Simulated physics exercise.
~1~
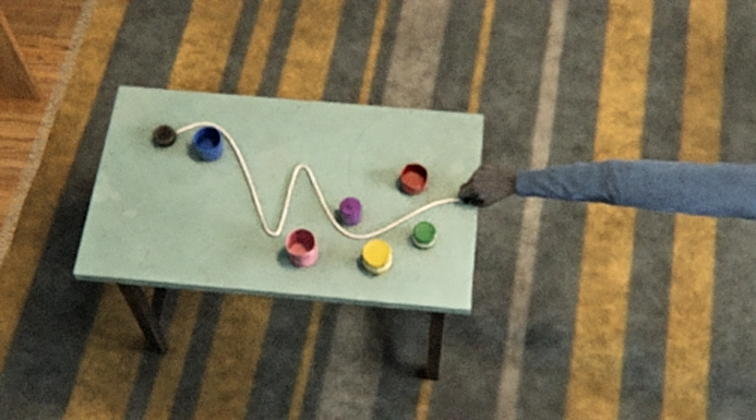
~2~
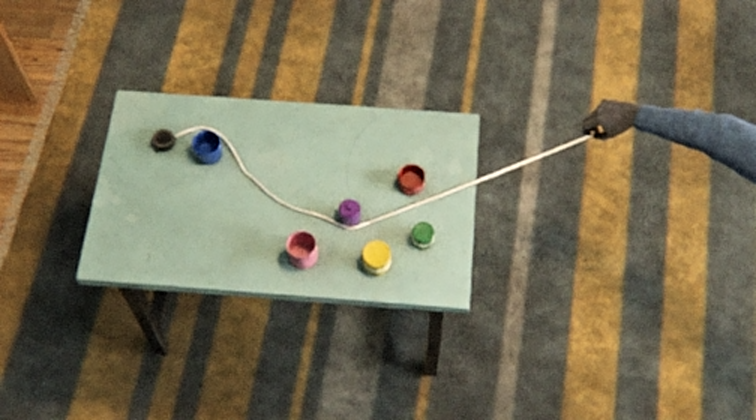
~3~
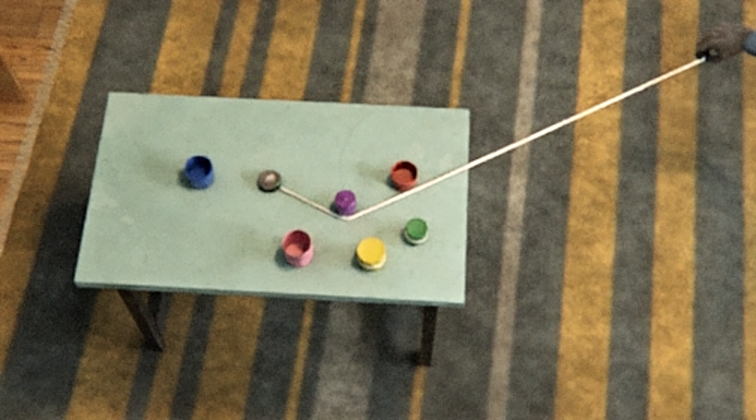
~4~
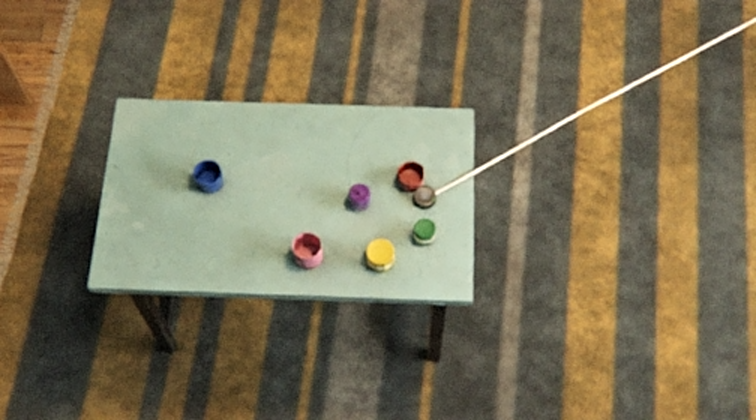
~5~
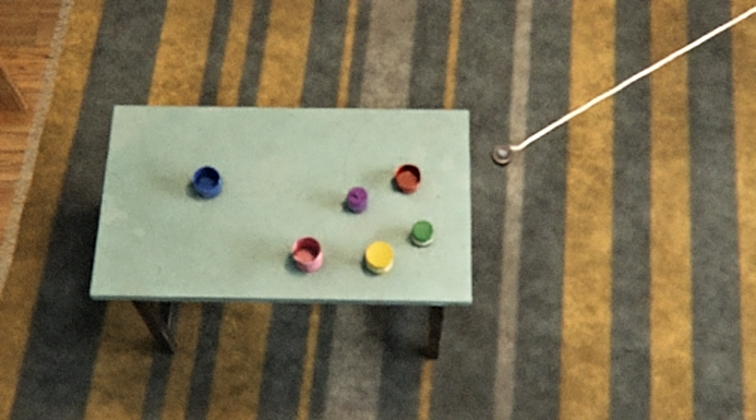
A hand in a blue sleeve reaches in from the right, holding a white cord that winds across a pale green table on a striped rug, seen from above. The cord runs to a small dark reel at the upper left, beside a blue mug, while purple, red, pink, yellow and green containers stand farther right. The hand draws away up and right, straightening the cord against the purple pot. The reel slides right, and the blue mug ends up slightly lower. It passes between the purple pot, nudged slightly, and the red cup, then leaves the table's right edge, still on the taut cord.
